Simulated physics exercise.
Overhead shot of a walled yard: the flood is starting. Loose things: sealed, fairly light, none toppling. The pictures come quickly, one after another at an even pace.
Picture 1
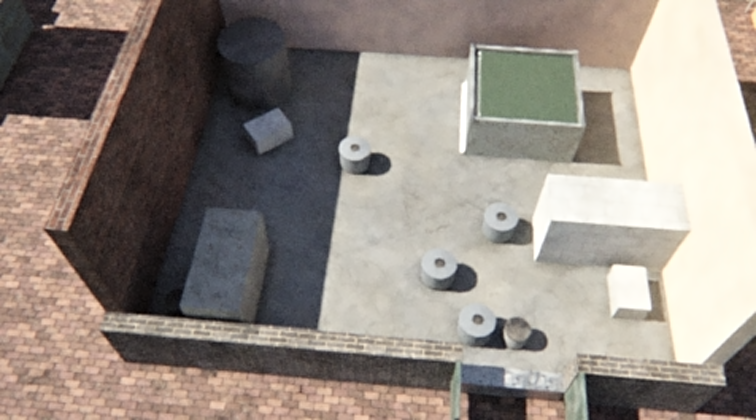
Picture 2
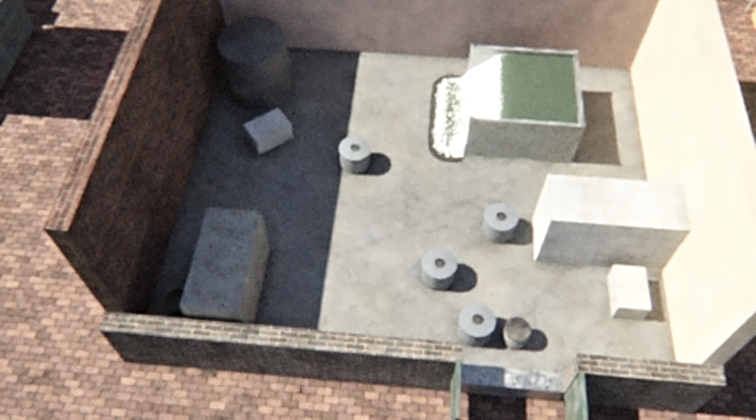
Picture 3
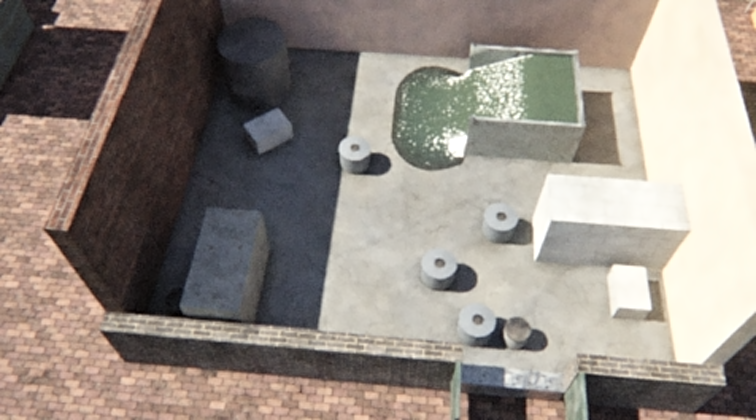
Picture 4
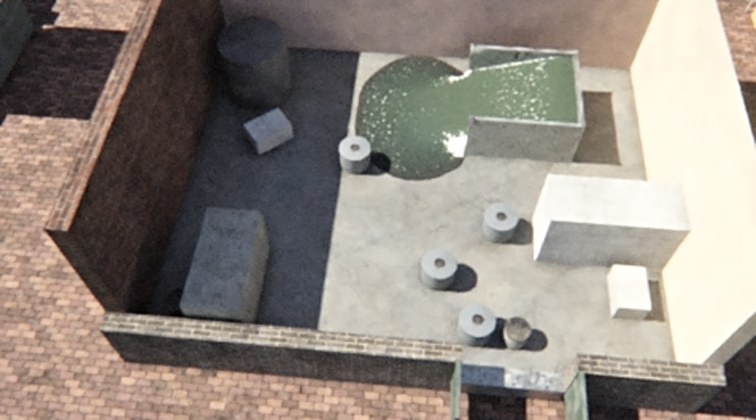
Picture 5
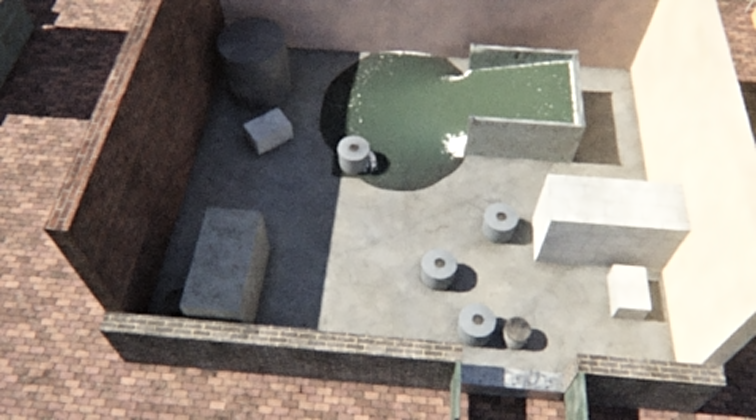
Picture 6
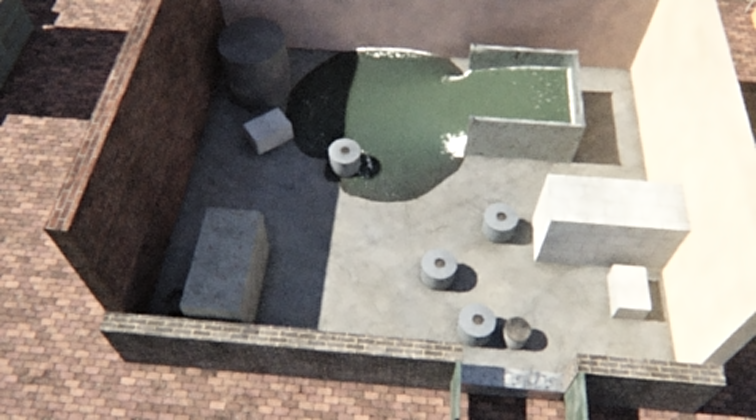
The video shows a walled yard with scattered tubs and blocks as green water pours from the left side of a raised tank, spreading leftward across the ground, surrounding the nearest grey tub and shifting it slightly left.
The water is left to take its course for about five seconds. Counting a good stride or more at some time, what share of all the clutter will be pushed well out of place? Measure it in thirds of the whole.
The share is under a third of the whole.
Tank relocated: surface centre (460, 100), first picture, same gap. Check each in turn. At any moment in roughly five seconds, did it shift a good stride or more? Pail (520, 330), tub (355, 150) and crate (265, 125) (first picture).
In that order: No, that far or more, swept aside.
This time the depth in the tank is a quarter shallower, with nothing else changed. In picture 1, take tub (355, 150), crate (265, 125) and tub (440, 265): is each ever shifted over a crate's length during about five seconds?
Answers, in the order asked: Went past the threshold, went past the threshold, stayed within the threshold.
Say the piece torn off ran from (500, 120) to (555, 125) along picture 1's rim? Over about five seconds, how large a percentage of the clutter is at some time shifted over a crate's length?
Near 50 in a hundred.
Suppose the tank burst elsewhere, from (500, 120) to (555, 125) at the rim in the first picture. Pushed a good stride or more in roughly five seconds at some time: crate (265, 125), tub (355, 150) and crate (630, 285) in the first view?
Lab note - in sequence: Did not travel far; did not travel far; did not travel far.
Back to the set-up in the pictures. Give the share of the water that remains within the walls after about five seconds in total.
Around 100 in a hundred.
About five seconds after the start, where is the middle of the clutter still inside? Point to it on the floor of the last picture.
I'd put it roughly at (400, 282).
A moment on, 1 of 8 are well off their spots; 0 afloat.
Next, 2 of 8 are well off their spots; 2 afloat.
Later, 2 of 8 are well off their spots; 3 afloat.
In the end, 2 of 8 are well off their spots, and 2 have been at some point; 3 afloat.
